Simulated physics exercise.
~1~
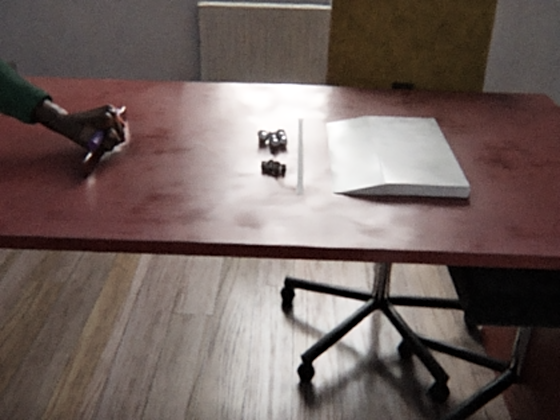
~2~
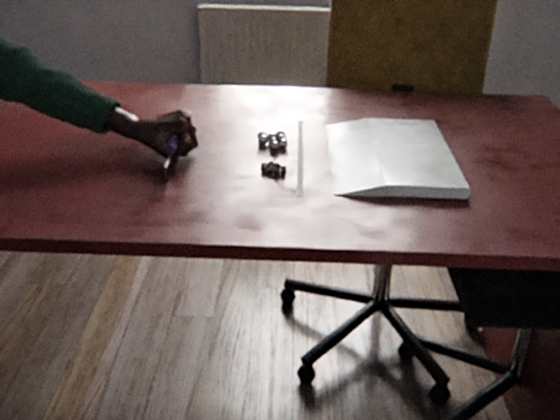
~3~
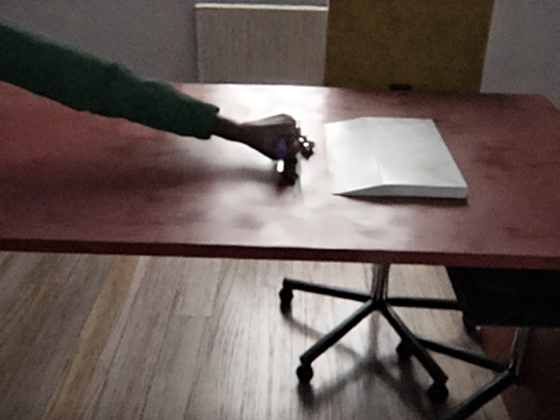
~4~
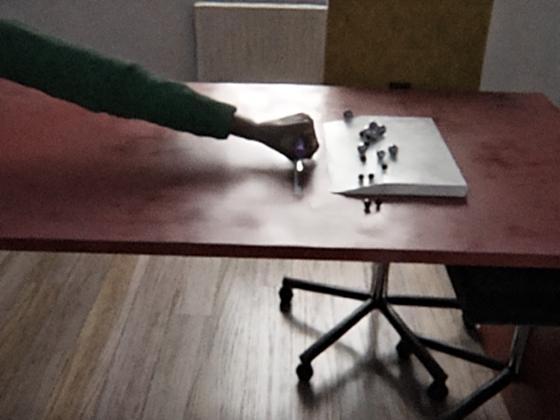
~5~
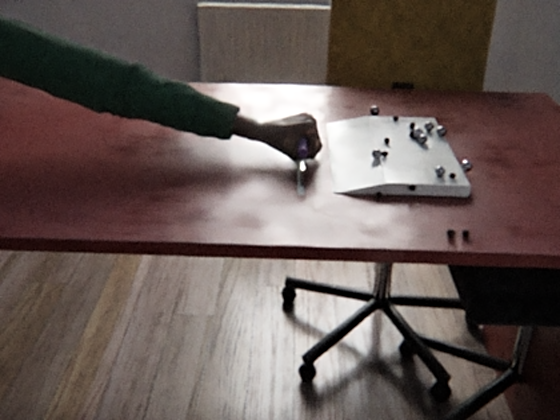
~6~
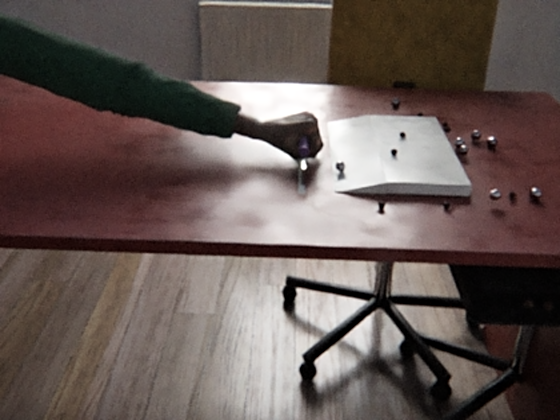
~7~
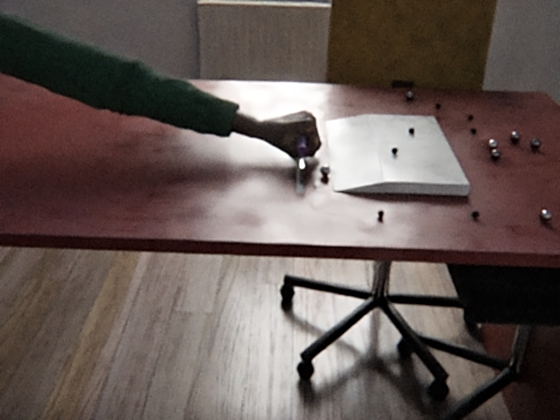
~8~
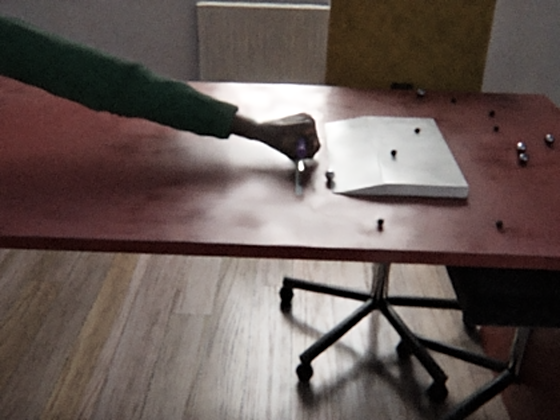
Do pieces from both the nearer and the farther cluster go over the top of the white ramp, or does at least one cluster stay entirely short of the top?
Both clusters send pieces over the top of the ramp. Most of the pieces end up scattered on the table beyond it, while a few stay on the ramp or short of it.
